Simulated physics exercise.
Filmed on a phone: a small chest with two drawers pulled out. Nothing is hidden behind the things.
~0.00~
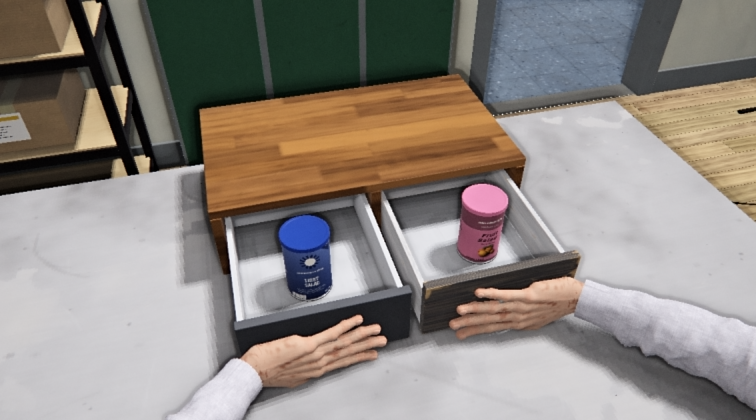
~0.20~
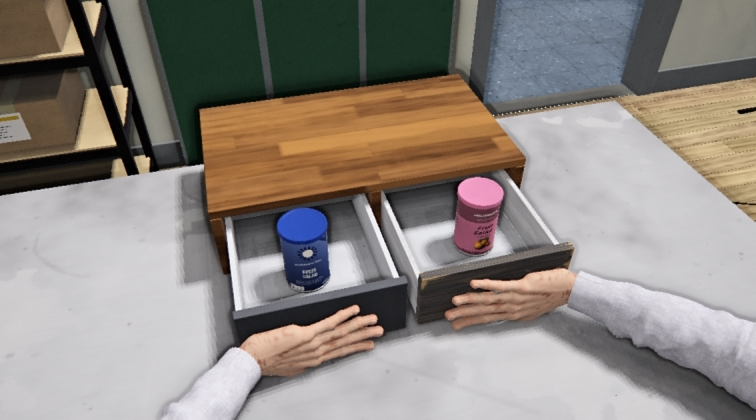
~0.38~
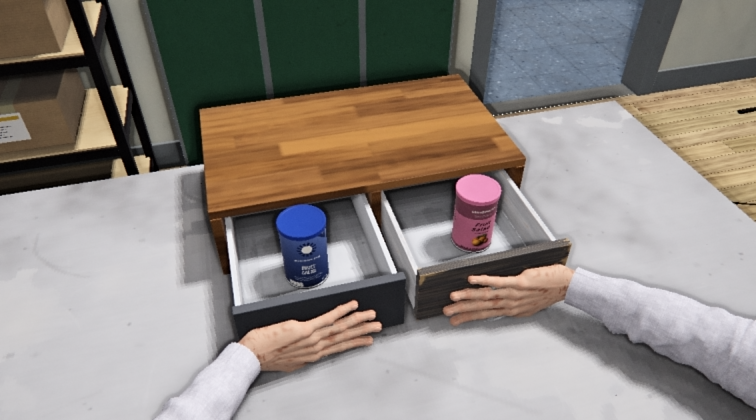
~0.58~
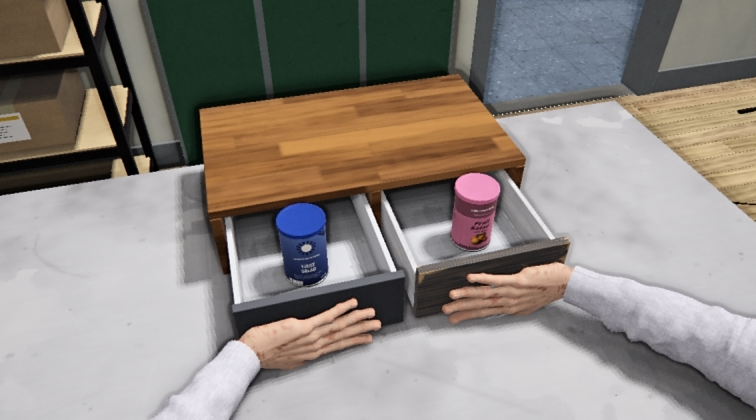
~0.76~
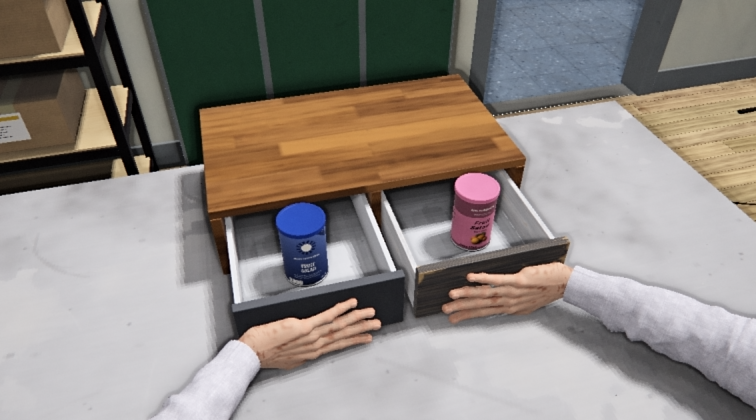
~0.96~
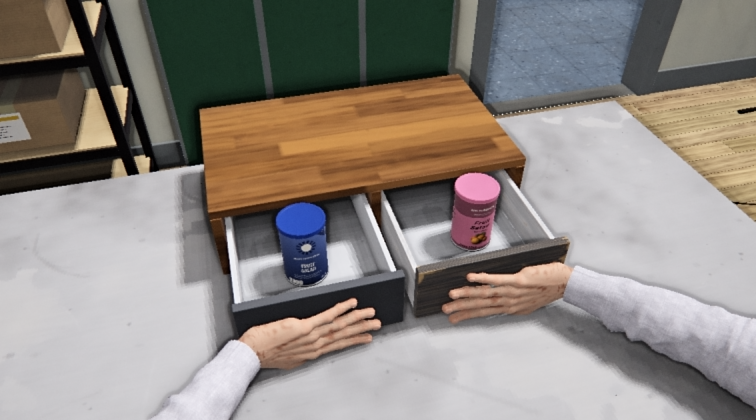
To begin with, two drawers of a small wooden chest stand wide open, a blue tin in the left and a pink pot in the right, with a hand against each front. The hands push both drawers inward very slightly, the containers shifting back with them, and then almost nothing moves.
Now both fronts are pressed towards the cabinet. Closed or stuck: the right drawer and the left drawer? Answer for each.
The right drawer will not close, the left drawer will not close.
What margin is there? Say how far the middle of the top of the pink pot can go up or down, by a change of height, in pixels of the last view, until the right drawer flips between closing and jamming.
Roughly 8 pixels down.
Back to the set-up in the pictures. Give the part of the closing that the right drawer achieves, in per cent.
Roughly 50 per cent.
After 1.34 s, right drawer starting in; left drawer starting in.
In the end (2.4 s), the right drawer jams; the left drawer jams.
